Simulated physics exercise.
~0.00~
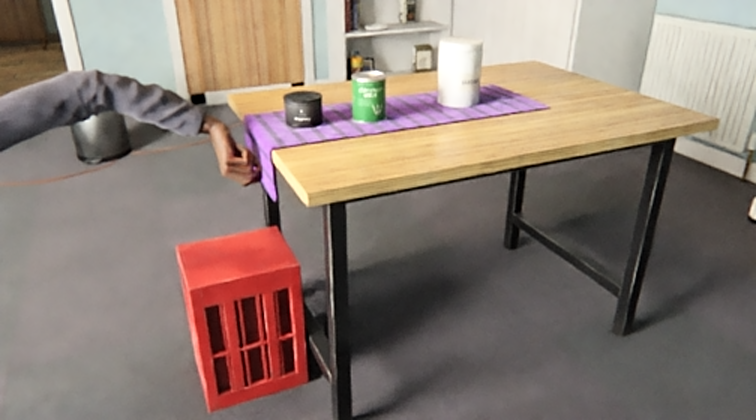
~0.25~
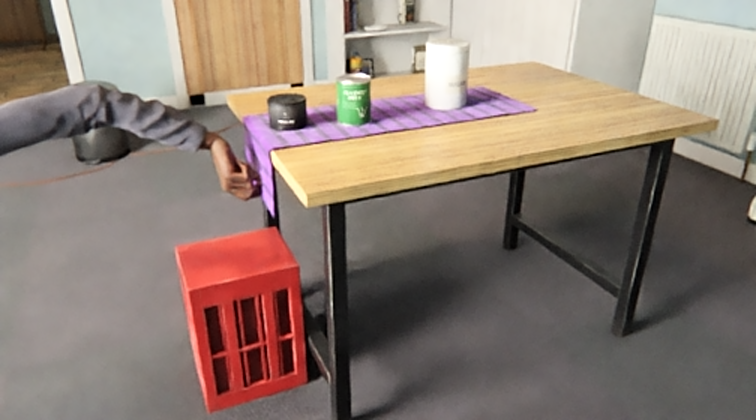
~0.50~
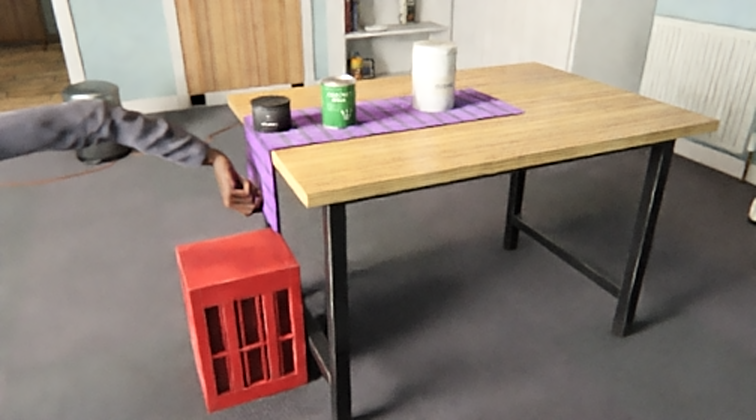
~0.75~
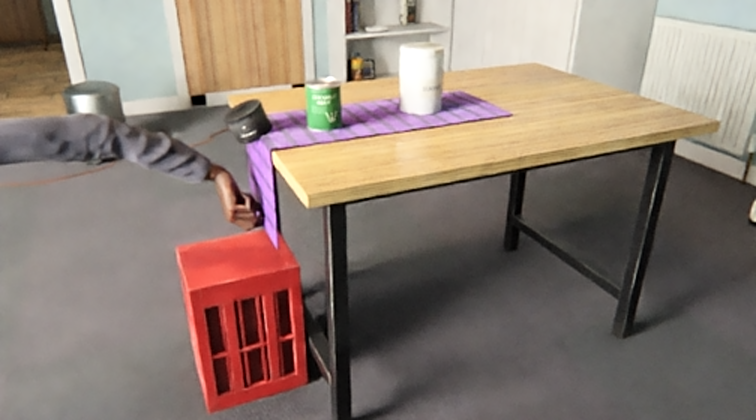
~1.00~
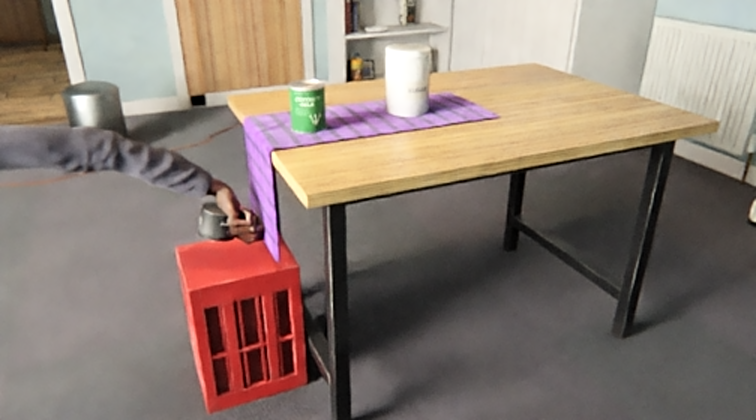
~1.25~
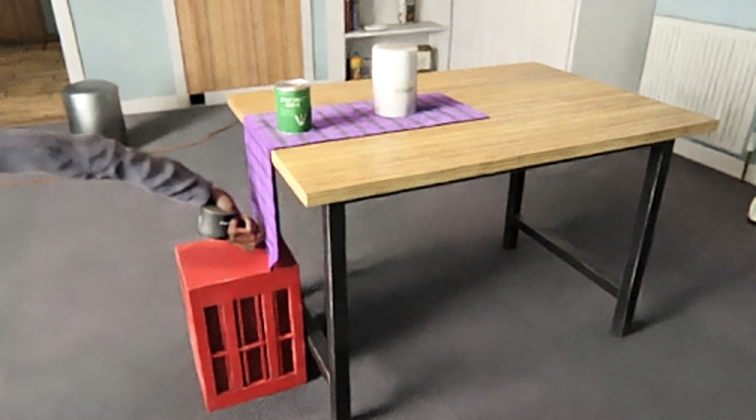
In the video, a hand pulls a purple cloth down over the left end of a table, carrying a black tub, a green tin and a white canister leftward. The tub tips off the edge onto the red crate below, while the tin and canister stay upright on the table.
